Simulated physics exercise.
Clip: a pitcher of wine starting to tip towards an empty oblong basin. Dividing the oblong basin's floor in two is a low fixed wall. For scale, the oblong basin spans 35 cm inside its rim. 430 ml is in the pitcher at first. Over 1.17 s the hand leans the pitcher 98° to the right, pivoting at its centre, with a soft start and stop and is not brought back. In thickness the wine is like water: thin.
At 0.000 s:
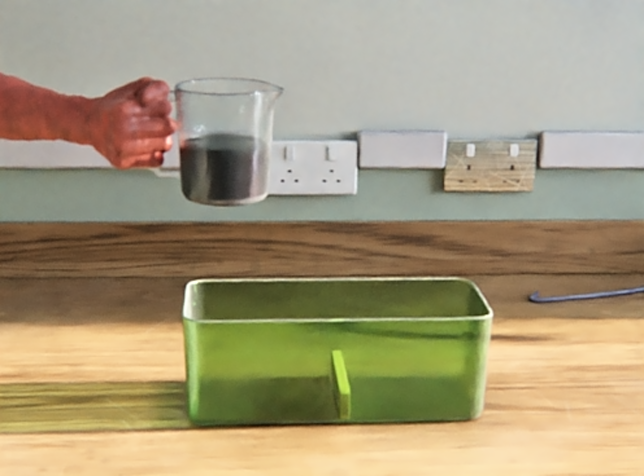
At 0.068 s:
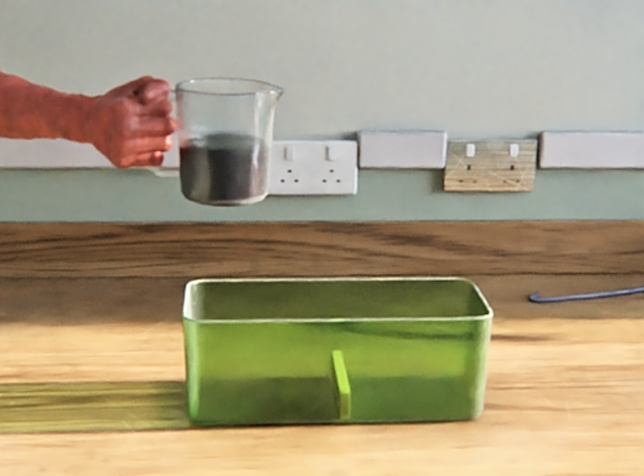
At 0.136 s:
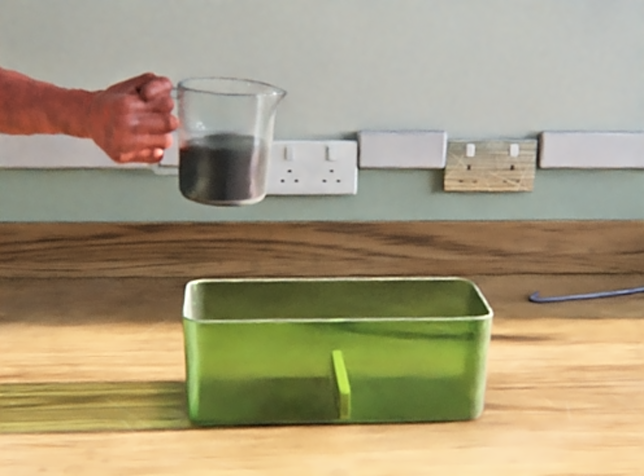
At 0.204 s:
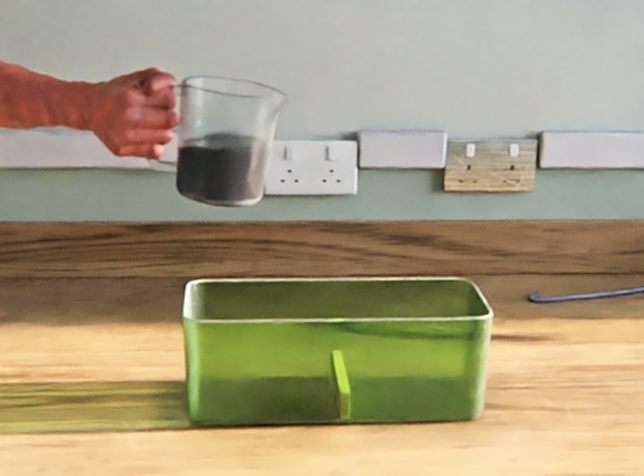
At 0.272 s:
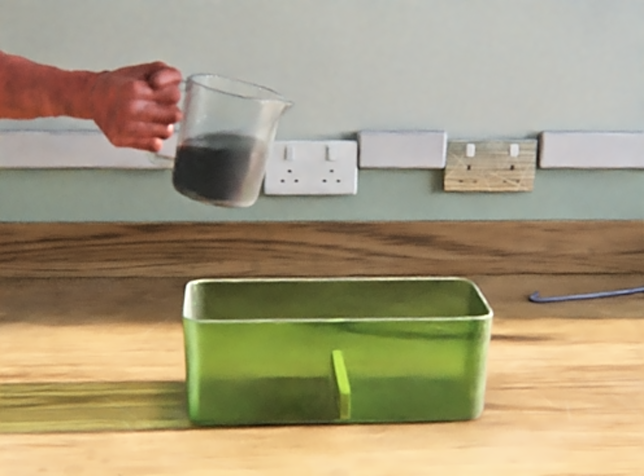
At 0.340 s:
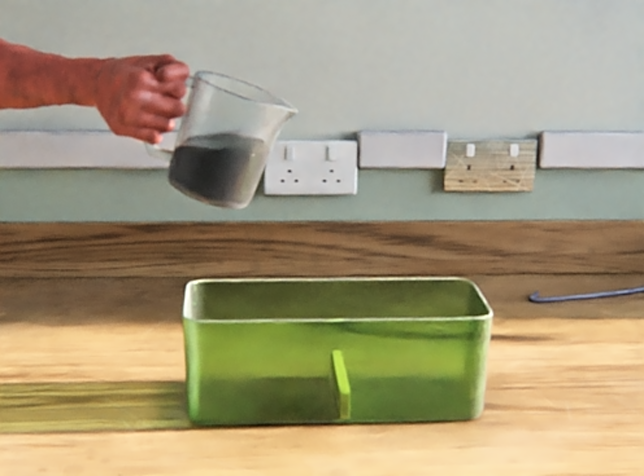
A hand tilting a glass pitcher of dark wine gradually to the right above an empty green oblong basin on a wooden worktop.
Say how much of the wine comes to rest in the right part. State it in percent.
About 88 per cent comes to rest there.
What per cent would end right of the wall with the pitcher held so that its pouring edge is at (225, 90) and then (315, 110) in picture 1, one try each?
In order, 10 and 90 per cent.
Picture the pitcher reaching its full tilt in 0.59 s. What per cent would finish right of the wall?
Roughly 80 %.
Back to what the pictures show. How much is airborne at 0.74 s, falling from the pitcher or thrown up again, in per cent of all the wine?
Close to 3 per cent, I'd say.
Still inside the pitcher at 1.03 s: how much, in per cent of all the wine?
Around 44 in a hundred is still there.
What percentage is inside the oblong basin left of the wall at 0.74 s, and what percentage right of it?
Left roughly 0, right roughly 0.
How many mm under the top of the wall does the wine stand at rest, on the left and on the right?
Left side: Around 32 mm. Right side: Around 14 mm.
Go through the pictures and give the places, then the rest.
In the first picture, it leans 0°; its right rim is at (284, 88); the wine meets the walls at (181, 141) and (268, 141); the oblong basin's rim runs from (186, 302) to (482, 299); the wall's top is at (340, 372).
In the second picture, it leans 1°; its right rim is at (285, 89); the wine meets the walls at (181, 141) and (268, 141).
In the third picture, it leans 3°; its right rim is at (287, 92); the wine meets the walls at (182, 142) and (268, 141).
In the fourth picture, it leans 7°; its right rim is at (290, 96); the wine meets the walls at (181, 141) and (268, 141).
In the fifth picture, it leans 13°; its right rim is at (294, 102); the wine meets the walls at (180, 141) and (268, 142).
In the sixth picture, it leans 19°; its right rim is at (298, 110); the wine meets the walls at (179, 142) and (268, 142).
After 0.74 s the tilt is 69° and 97 per cent is still to pour, 0 is left of the wall and 0 right of it.
After 1.03 s the tilt is 95° and 44 per cent is still to pour, 1 is left of the wall and 25 right of it.
After 1.34 s the tilt is 98° and 8 per cent is still to pour, 6 is left of the wall and 76 right of it.
After 1.67 s the tilt is 98° and 1 per cent is still to pour, 9 is left of the wall and 88 right of it.
In the end 11 per cent lies left of the wall, 88 right of it and 1 outside.
